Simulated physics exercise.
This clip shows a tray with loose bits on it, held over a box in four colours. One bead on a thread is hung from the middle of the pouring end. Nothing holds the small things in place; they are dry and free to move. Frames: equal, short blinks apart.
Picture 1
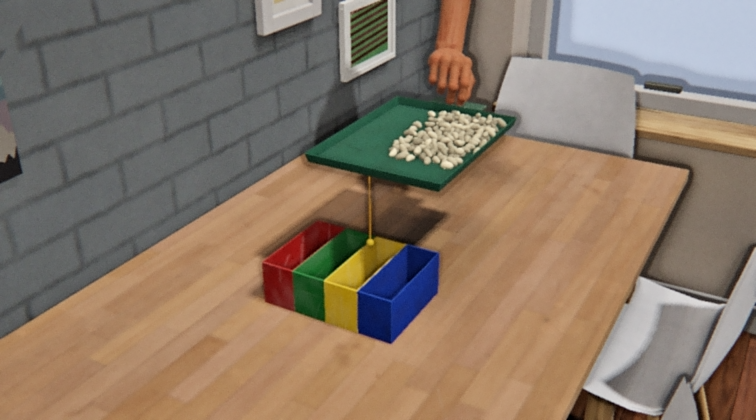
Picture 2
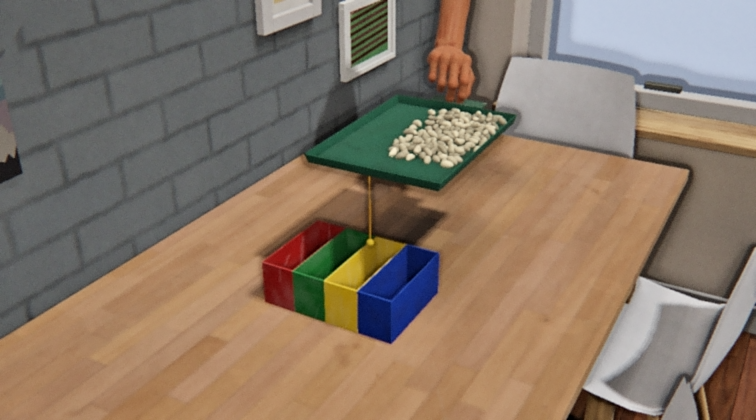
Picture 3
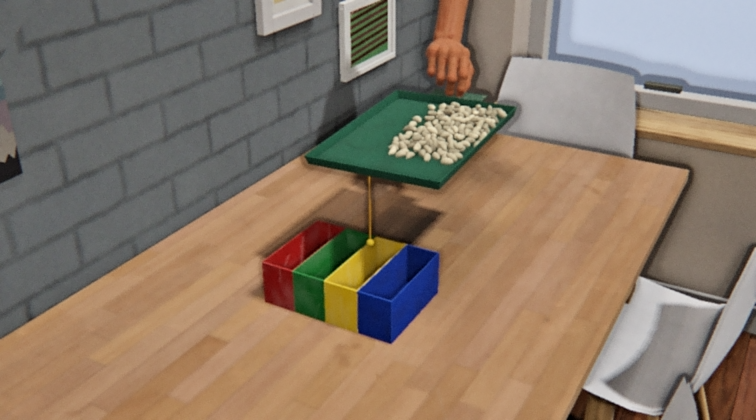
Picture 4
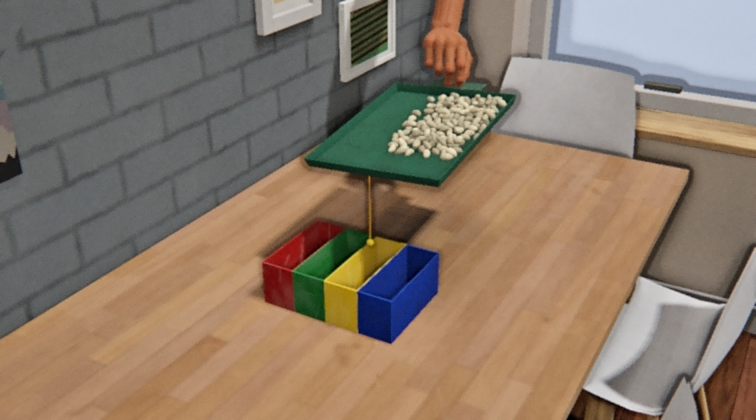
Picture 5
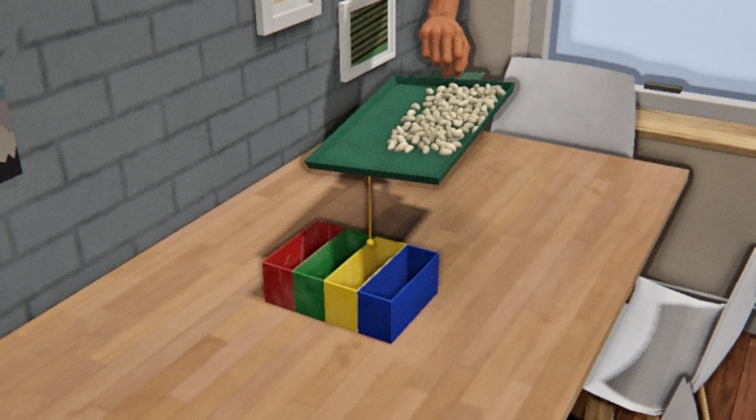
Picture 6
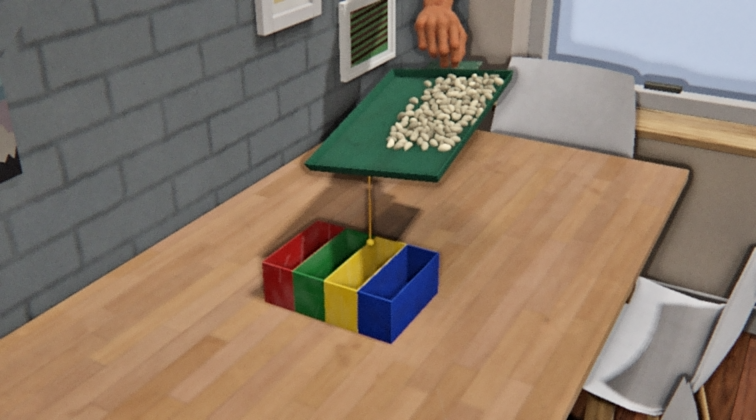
Hand gradually raising the far side of a green tray of white beans above a box with red, green, yellow and blue cells.
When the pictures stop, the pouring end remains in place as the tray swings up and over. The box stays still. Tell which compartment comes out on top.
It is red that comes out on top.
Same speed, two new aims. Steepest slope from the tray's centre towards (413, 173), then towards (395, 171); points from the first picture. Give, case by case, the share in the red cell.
Lab note: Case 1 near 0 %, case 2 near 0 %.
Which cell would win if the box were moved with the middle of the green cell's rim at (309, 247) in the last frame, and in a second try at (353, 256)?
First: Green. Second: The red cell.
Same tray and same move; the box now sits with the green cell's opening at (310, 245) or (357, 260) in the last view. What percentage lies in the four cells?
About 100 per cent, then about 40 per cent.
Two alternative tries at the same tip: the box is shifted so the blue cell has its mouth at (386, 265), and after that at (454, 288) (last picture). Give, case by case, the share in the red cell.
In order, 50 % and 10 %.
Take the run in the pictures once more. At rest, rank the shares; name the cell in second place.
Green.
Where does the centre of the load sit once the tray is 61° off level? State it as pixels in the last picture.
Near the pixel (336, 158).
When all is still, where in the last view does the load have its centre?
Roughly at (310, 275).
Soon, tray tipped steeply; most on the tray; a small part in the red cell; a stray few in the green cell; a small part falling or outside the box.
A while on, tray tipped past a quarter turn; a stray few on the tray; about two thirds in the red cell; a small part in the green cell; a stray few in the yellow cell; about a quarter falling or outside the box.
Towards the end, tray tipped past a quarter turn; about two thirds in the red cell; about a quarter in the green cell; a stray few in the yellow cell; a small part falling or outside the box.
Finally, tray tipped past a quarter turn; about two thirds in the red cell; about a quarter in the green cell; a stray few in the yellow cell; none in the blue cell; a small part outside the box.
